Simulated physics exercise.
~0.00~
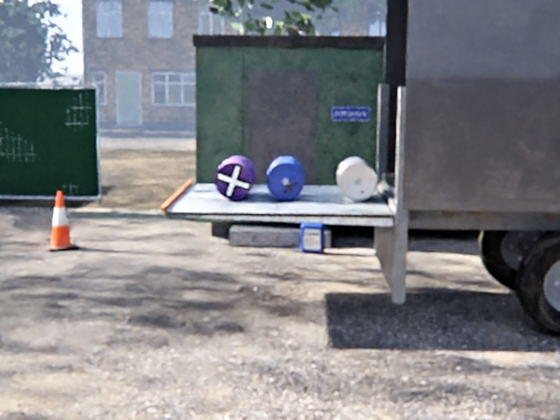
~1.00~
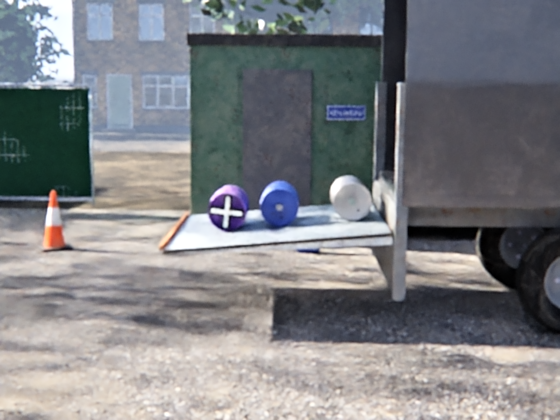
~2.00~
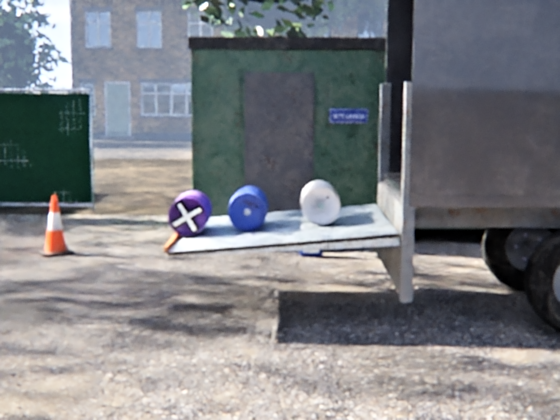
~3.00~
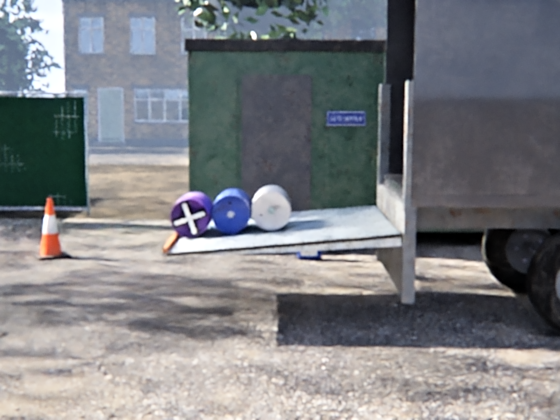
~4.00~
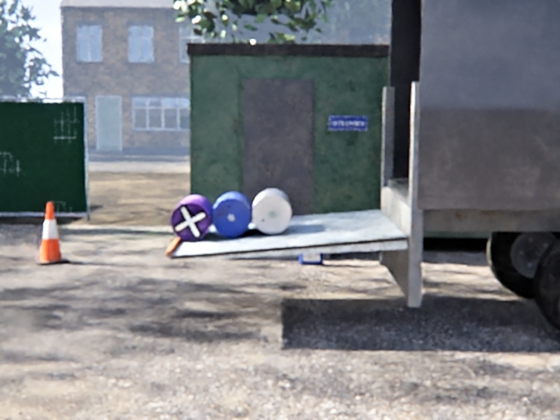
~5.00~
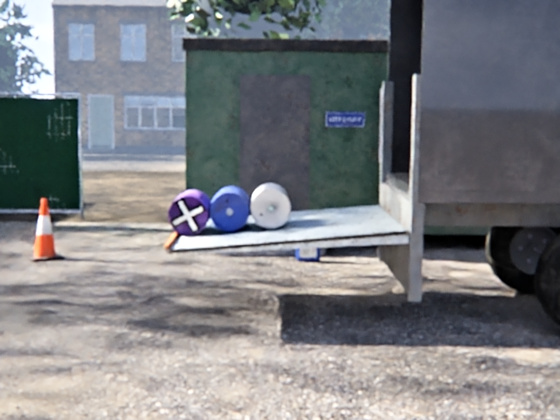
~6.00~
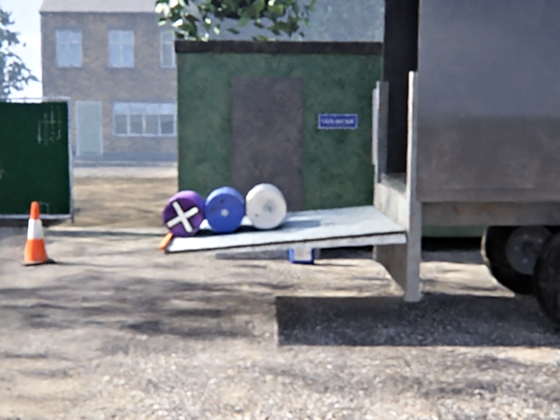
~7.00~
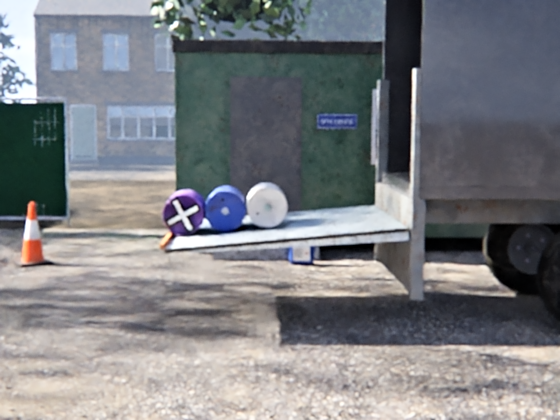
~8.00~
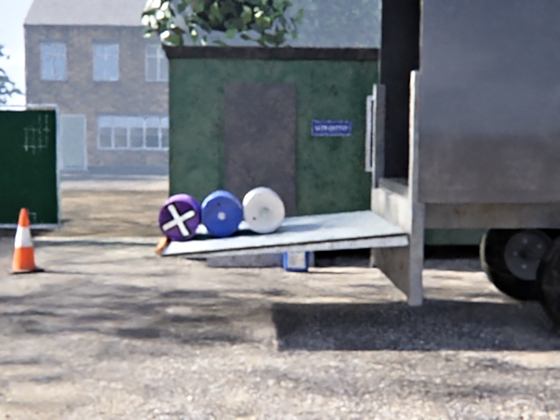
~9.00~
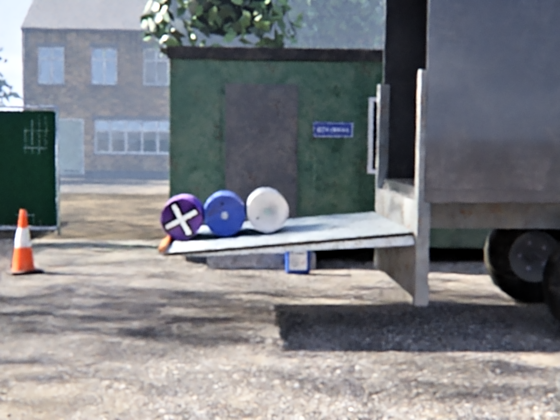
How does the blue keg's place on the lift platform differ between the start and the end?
At the start the blue keg sits around the middle of the level platform, apart from the white one. At the end it rests further left near the lowered outer edge, close between the purple and white kegs.
